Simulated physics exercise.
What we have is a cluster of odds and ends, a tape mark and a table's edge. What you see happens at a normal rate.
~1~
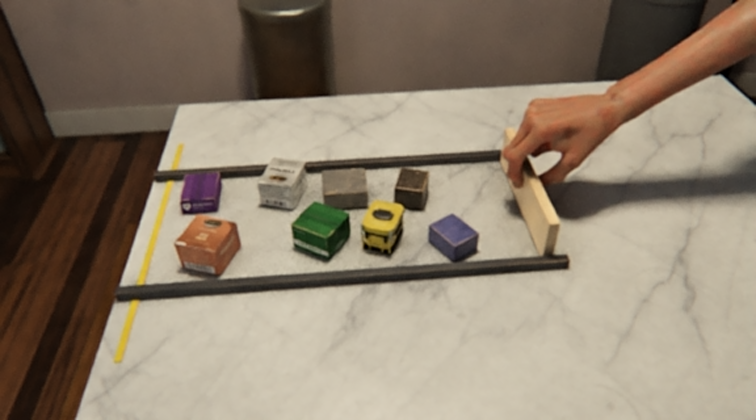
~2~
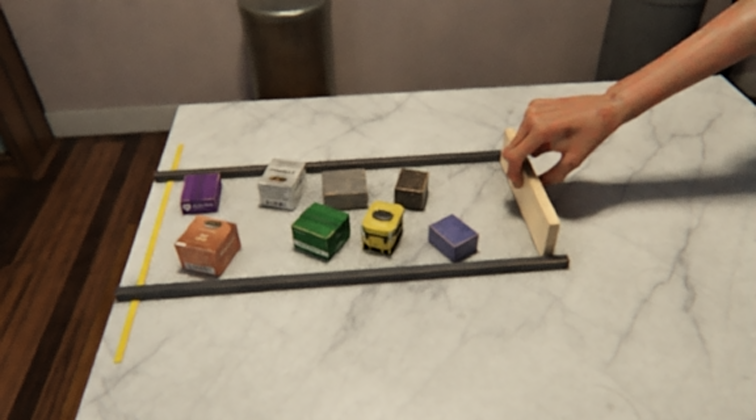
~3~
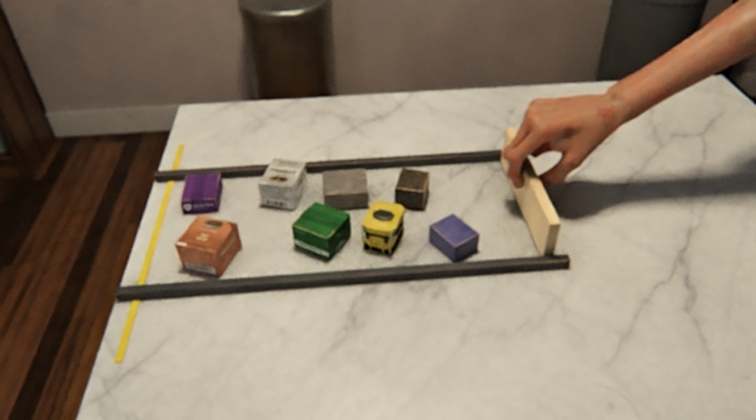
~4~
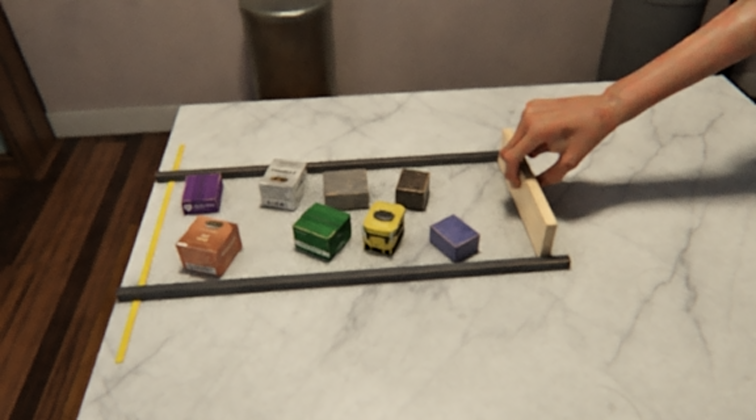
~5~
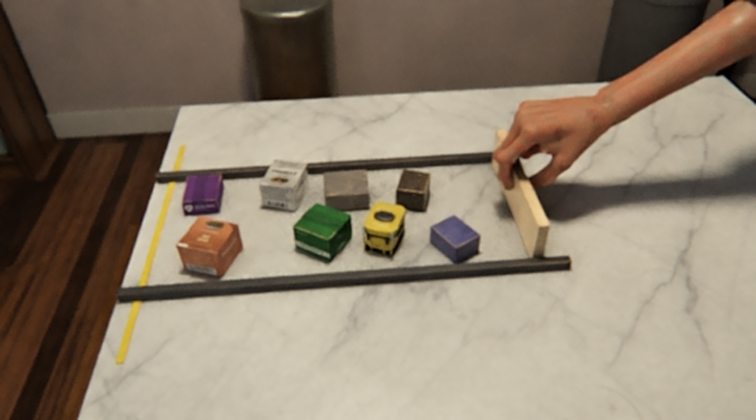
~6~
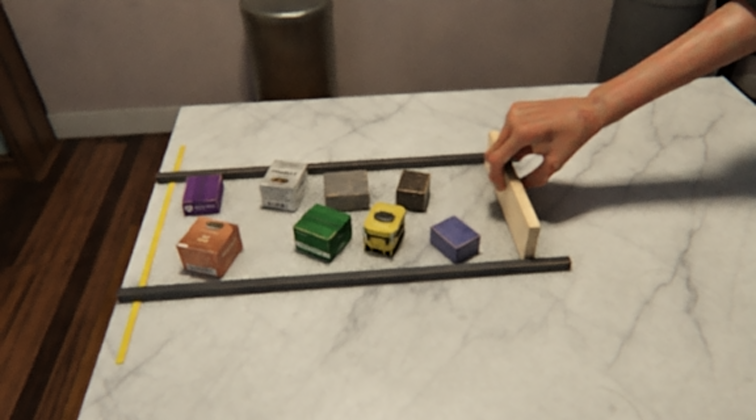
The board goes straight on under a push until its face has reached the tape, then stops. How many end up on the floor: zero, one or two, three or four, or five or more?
Spilled: More than four.
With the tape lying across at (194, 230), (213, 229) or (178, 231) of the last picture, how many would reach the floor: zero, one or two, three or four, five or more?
Taking the tapes one at a time, the count is three to four, then three or four, then more than four.
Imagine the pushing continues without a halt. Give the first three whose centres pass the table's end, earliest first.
Purple box, orange box, white box.
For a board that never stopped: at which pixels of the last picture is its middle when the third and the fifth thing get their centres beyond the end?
First: Around (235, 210). Next: Around (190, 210).
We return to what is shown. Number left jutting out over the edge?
2, I think.
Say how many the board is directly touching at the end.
Looks like 2 of them, all told.
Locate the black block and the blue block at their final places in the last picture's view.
About (144, 211), and the other about (130, 256).
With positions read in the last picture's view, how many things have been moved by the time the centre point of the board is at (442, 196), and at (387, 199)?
At that stage 1; at the next, 5.
Soon after, none off yet; purple box at rest near (203, 195); orange box at rest near (211, 246); white box at rest near (285, 185).
Then, none off yet; purple box moved about its own width near (142, 198); orange box moved well along near (126, 256); white box moved well along near (176, 193).
At rest, the number that fall off is five or more; fallen, yellow case, grey block, green box, white box, orange box and purple box.
